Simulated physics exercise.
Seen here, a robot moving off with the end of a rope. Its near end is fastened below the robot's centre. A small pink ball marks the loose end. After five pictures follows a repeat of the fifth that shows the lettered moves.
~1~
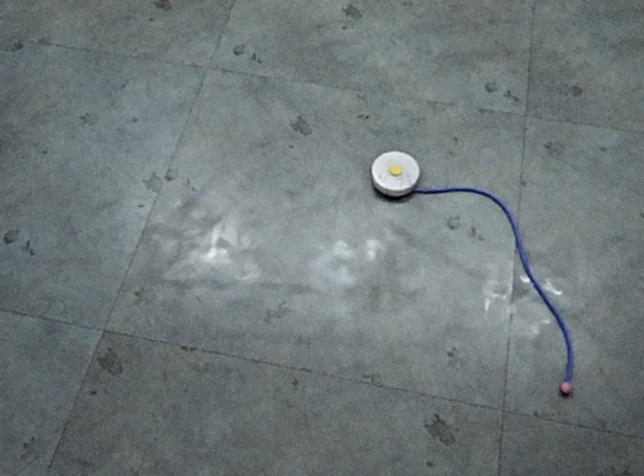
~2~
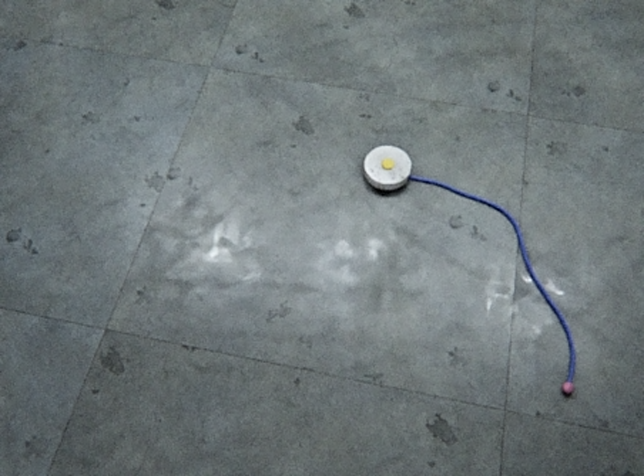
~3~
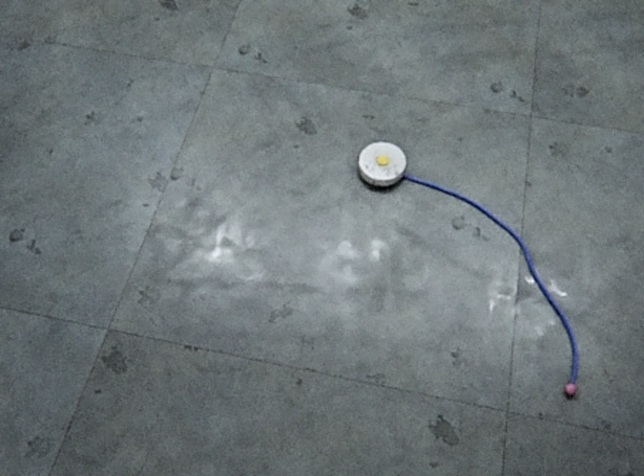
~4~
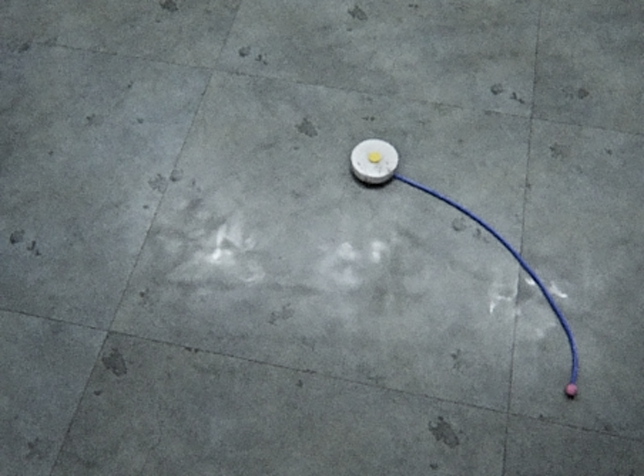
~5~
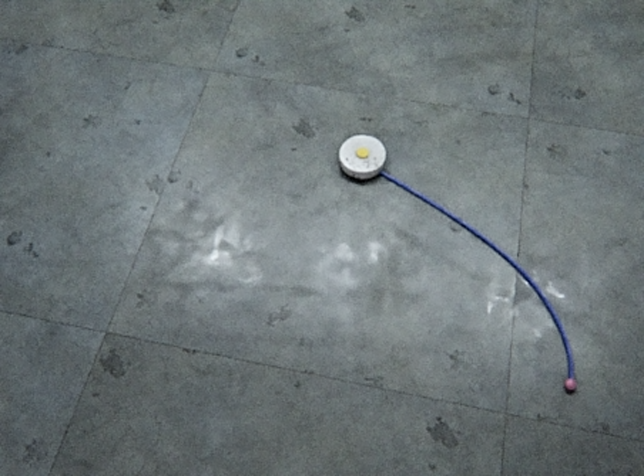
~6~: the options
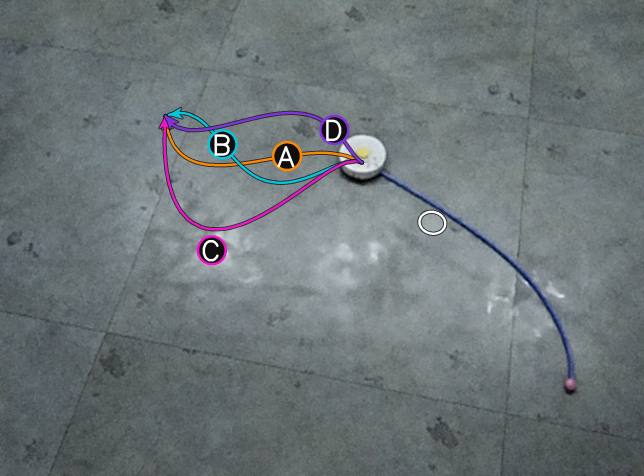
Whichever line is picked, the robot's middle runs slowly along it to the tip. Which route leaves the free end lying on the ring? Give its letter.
The end stops on the ring with D.
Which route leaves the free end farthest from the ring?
C.
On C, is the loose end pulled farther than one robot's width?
Yes.
On the marked copy, A from (362, 163) via (243, 163) to (166, 116); B from (362, 163) via (248, 172) to (169, 115); C from (362, 163) via (212, 229) to (166, 116); D from (362, 163) via (272, 115) to (166, 116); the ring at (432, 223).
With D. Early on, robot (302, 109), middle of the rope (413, 199), free end (530, 304).
Further on, robot (216, 122), middle of the rope (353, 173), free end (478, 255).
At the end, robot (164, 111), middle of the rope (296, 164), free end (431, 221); the free end is on the ring.
As for the rest, A leaves the free end at (421, 237); B leaves the free end at (419, 243); C leaves the free end at (402, 259).
